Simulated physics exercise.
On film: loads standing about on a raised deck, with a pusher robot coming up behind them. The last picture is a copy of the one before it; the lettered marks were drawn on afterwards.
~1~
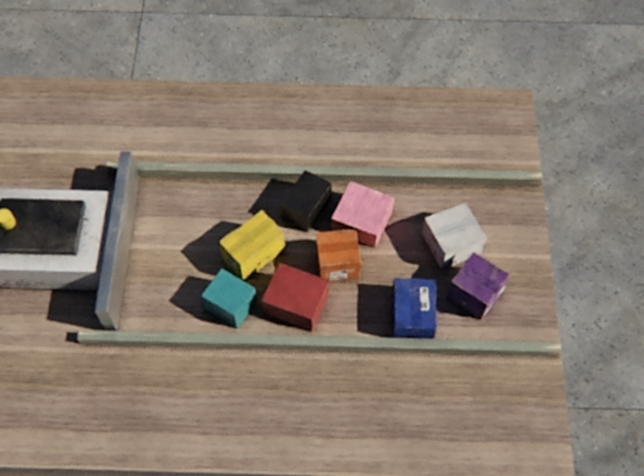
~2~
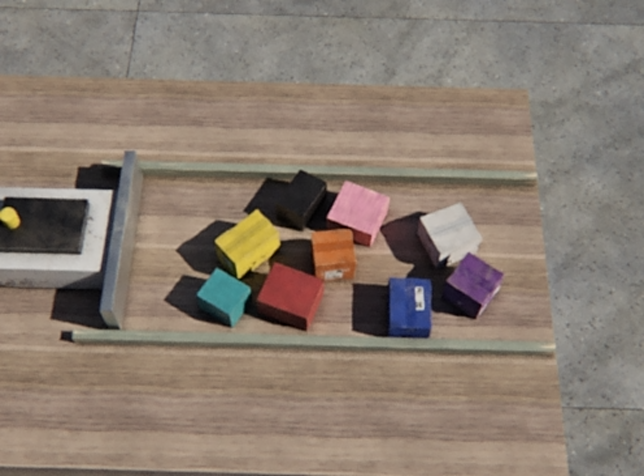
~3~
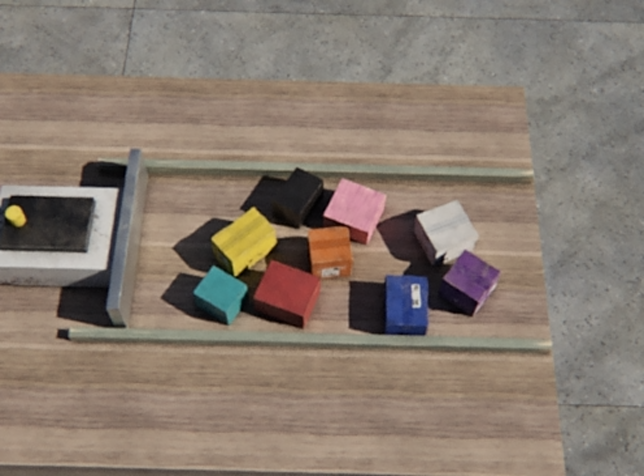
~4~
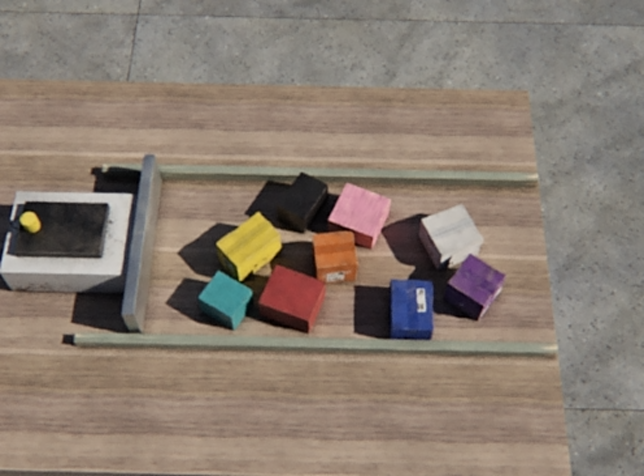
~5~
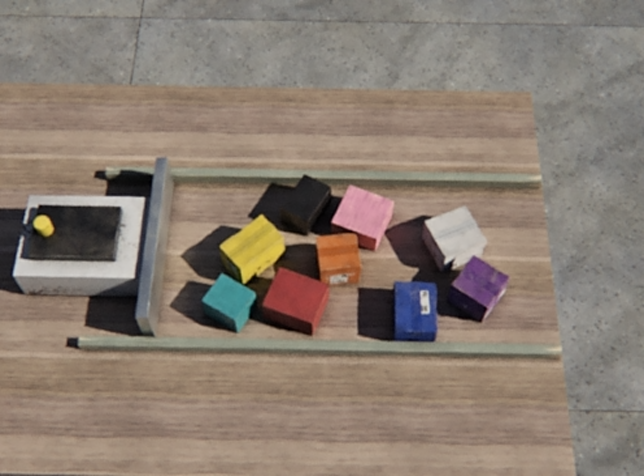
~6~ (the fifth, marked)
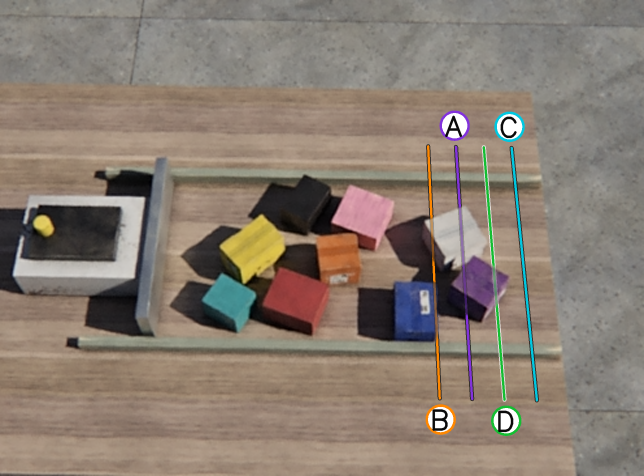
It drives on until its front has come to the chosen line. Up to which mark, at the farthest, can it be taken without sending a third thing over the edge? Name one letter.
The farthest such stop is B.
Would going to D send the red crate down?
Yes.
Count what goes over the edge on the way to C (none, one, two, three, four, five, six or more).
In all, six or more.
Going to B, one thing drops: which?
It is the purple box.
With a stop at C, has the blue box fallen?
Yes.
On the marked copy, A at (463, 263); B at (434, 263); C at (523, 264); D at (493, 264).
With B. Early on, robot (184, 234); red crate (326, 301); turquoise crate (279, 298).
Further on, robot (285, 236); purple box (520, 283); blue box (474, 315).
At the end, robot (364, 237); purple box over the edge; blue box (554, 317); one fallen.
As for the rest, A drops three; C drops six; D drops four.
